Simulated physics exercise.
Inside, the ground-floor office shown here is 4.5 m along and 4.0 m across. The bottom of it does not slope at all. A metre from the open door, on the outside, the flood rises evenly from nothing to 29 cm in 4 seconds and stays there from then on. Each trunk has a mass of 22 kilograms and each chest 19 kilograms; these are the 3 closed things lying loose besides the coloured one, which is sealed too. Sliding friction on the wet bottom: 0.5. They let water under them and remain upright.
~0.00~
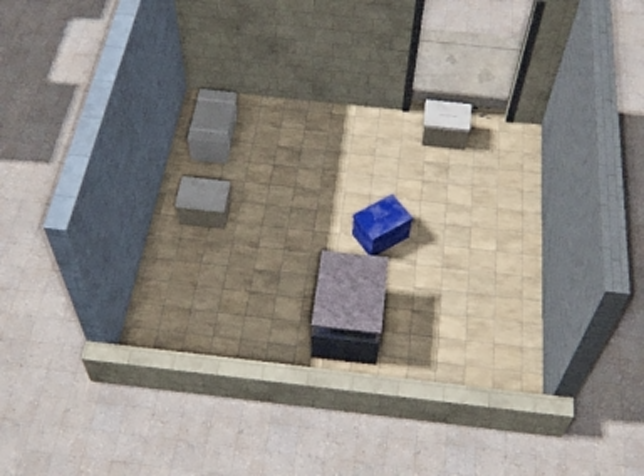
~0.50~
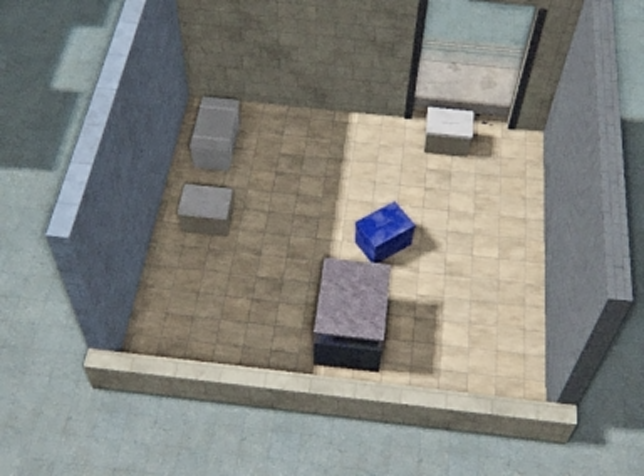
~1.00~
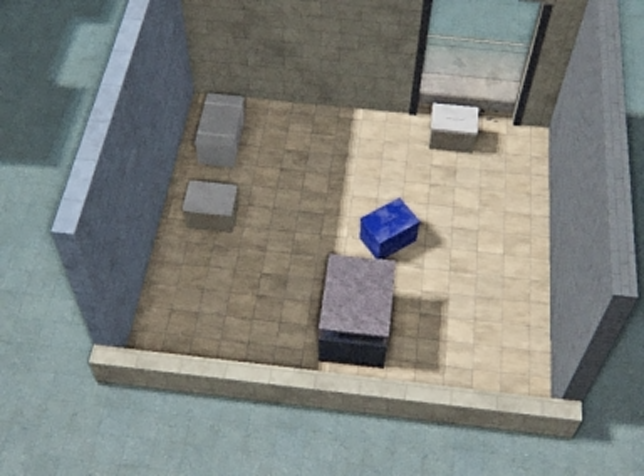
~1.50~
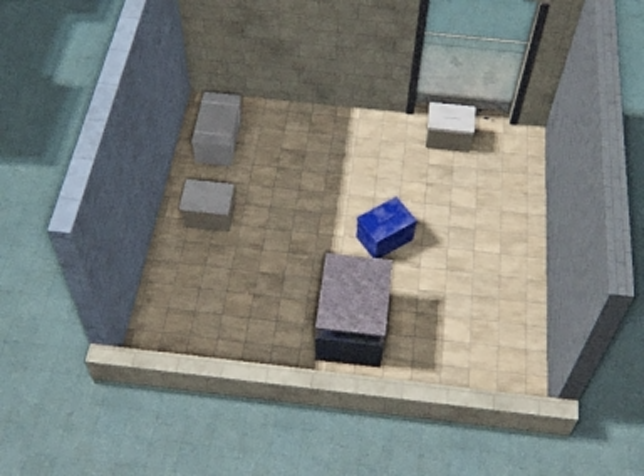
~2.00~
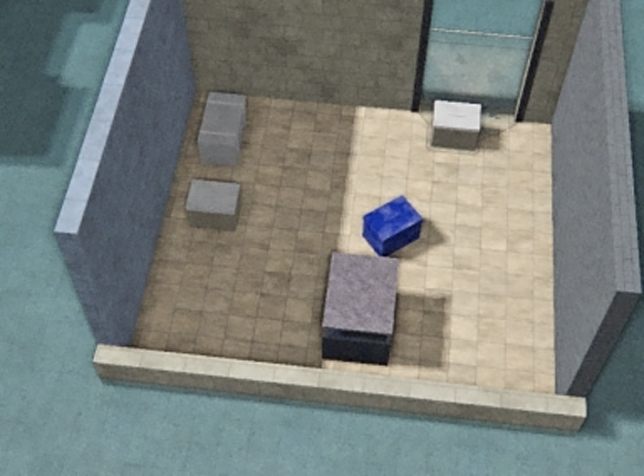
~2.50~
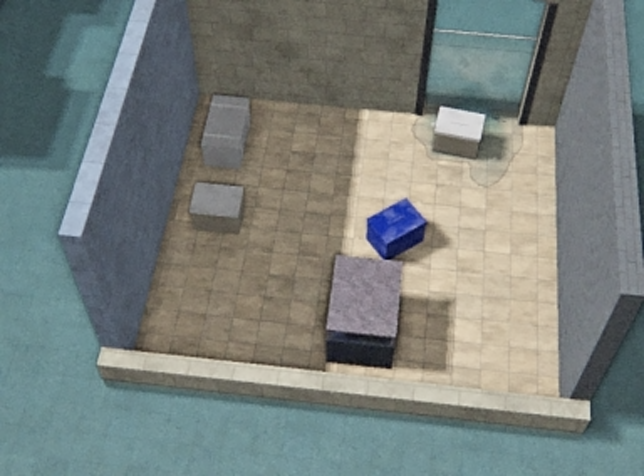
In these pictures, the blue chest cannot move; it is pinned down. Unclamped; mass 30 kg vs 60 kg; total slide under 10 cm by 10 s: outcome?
Just the heavier choice passes.
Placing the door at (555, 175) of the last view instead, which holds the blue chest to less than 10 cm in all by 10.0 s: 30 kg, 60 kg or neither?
In that case the smaller load will do.
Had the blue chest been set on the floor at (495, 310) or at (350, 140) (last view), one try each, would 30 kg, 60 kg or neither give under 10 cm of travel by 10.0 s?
For the first spot only the heavier suffices, for the second the lighter suffices.
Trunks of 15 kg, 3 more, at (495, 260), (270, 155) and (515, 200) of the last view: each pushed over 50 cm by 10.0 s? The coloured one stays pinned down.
In the order given, beyond the mark, then within the mark, and last beyond the mark.
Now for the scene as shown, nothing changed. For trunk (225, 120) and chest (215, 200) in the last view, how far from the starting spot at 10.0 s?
Respectively 30 and 100 cm.
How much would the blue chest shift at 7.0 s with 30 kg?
Shift: About 20 cm.
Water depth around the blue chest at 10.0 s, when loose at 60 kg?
Around 13 cm.
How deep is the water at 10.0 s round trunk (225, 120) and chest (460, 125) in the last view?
Roughly 7 and 20 cm.
After 3.5 s the blue chest would be 0 cm from its start with 30 kg and 0 cm from its start with 60 kg; 0 cm of water round it then.
After 4.5 s the blue chest would be 0 cm from its start with 30 kg and 0 cm from its start with 60 kg; 6 cm of water round it then.
After 7.0 s the blue chest would be 21 cm from its start with 30 kg and 0 cm from its start with 60 kg; 6 cm of water round it then.
After 10.0 s the blue chest would be 79 cm from its start with 30 kg and 0 cm from its start with 60 kg; 13 cm of water round it then.
